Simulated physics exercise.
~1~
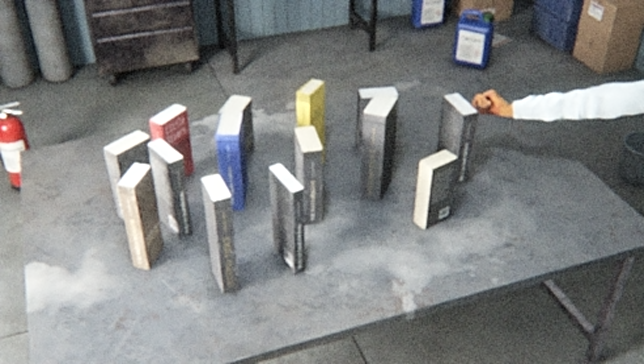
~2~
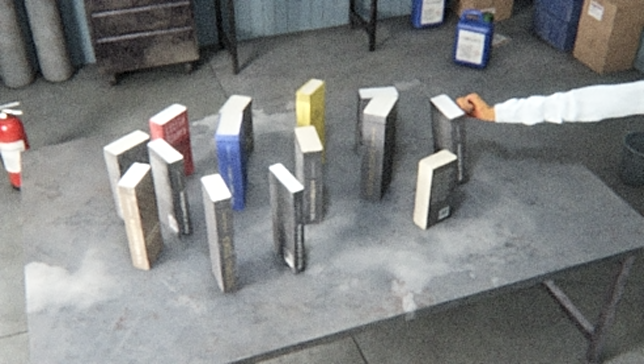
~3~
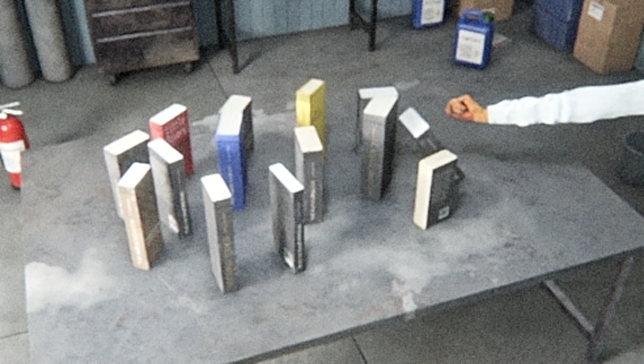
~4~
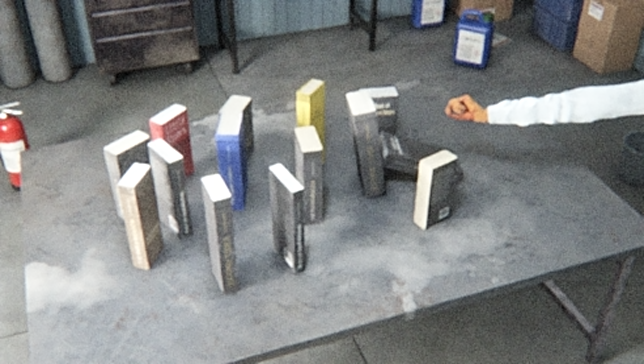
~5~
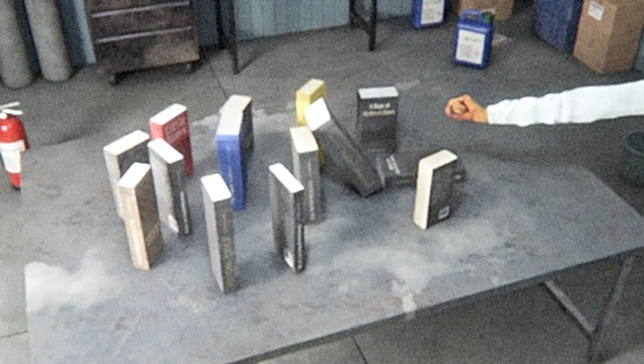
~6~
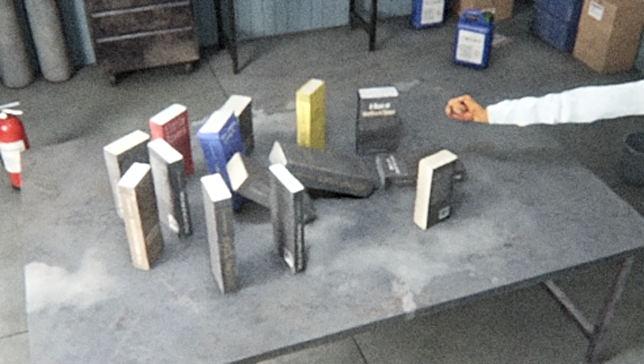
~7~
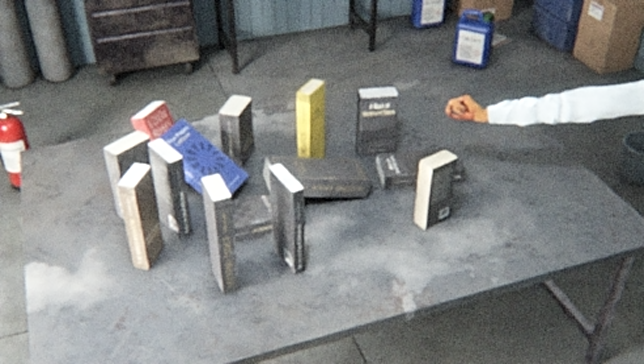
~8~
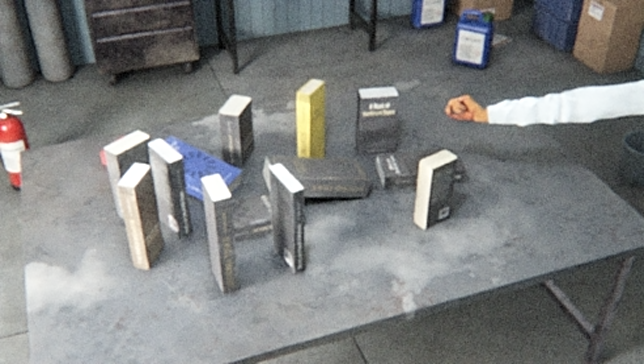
A hand tips a dark book, toppling others leftward until the blue and red fall.
